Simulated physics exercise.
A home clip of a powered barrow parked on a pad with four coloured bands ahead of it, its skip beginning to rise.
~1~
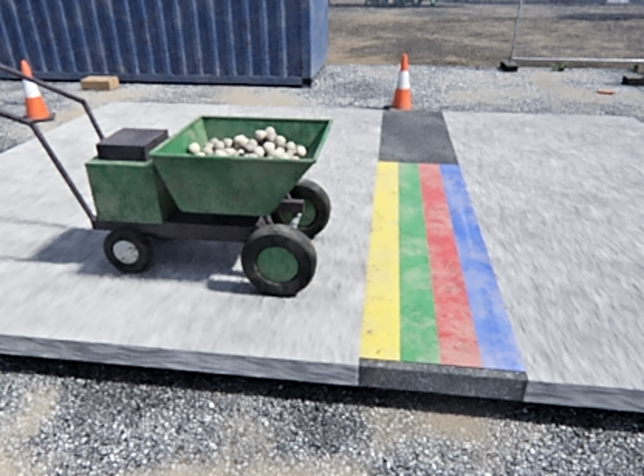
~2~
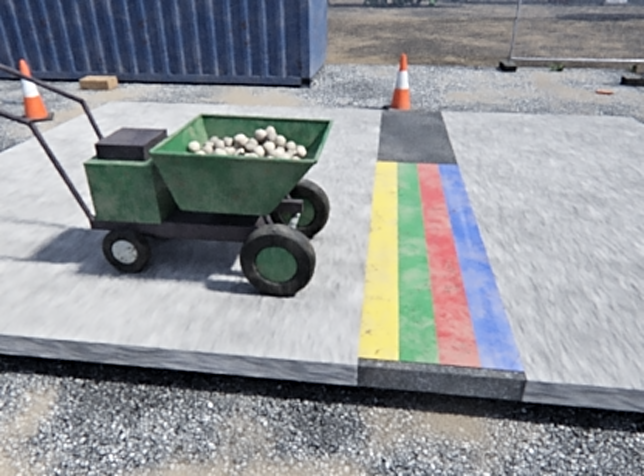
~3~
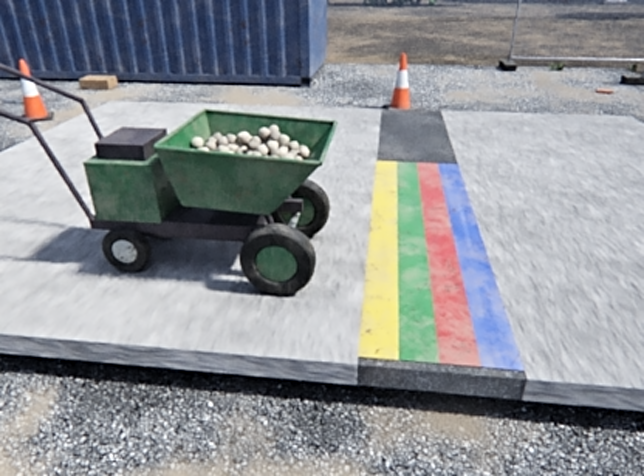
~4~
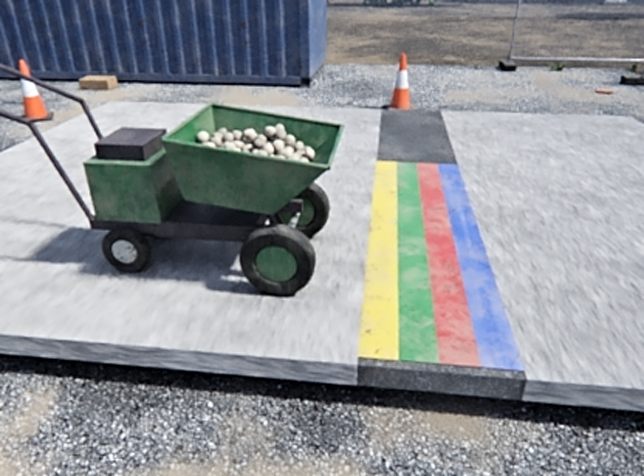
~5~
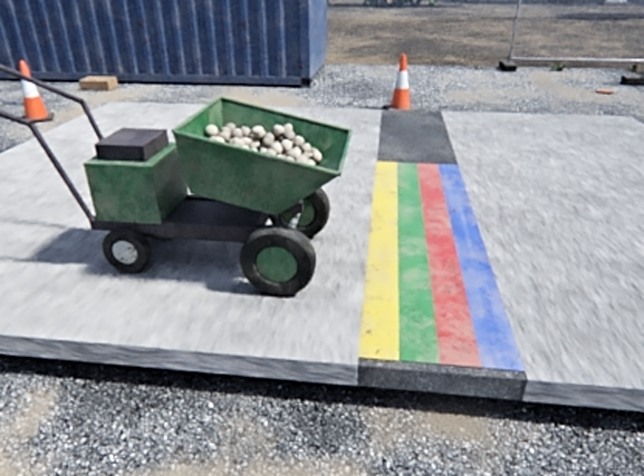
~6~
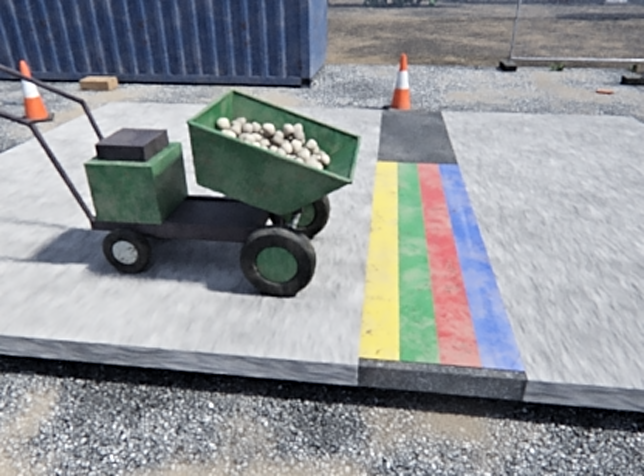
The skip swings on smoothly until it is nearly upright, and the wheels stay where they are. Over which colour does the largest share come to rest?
The heap favours the green strip.
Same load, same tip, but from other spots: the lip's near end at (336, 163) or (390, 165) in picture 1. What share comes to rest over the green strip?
Near 10 % and 0 %.
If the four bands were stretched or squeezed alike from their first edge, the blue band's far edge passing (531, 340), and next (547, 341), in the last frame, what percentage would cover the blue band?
First some 10, then 0 per cent.
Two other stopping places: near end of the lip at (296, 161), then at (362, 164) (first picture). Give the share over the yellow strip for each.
Roughly 20 per cent, and 0 per cent.
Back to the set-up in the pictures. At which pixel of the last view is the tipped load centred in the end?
At about (429, 268).
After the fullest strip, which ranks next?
In second place: The red strip.
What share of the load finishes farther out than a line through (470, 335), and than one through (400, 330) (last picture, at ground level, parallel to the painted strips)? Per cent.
Near 20 % and 70 %.
Soon, skip tipped steeply; all in the skip.
A while on, skip tipped right over; most in the skip; a stray few over the yellow strip; a small part over the green strip; a stray few over the red strip.
Towards the end, skip tipped right over; about a third in the skip; a stray few over the yellow strip; about a third over the green strip; about a quarter over the red strip; a small part over the blue strip; a stray few off the paint.
Finally, skip tipped right over; about a quarter in the skip; a stray few over the yellow strip; about a third over the green strip; about a quarter over the red strip; a small part over the blue strip; a stray few off the paint.
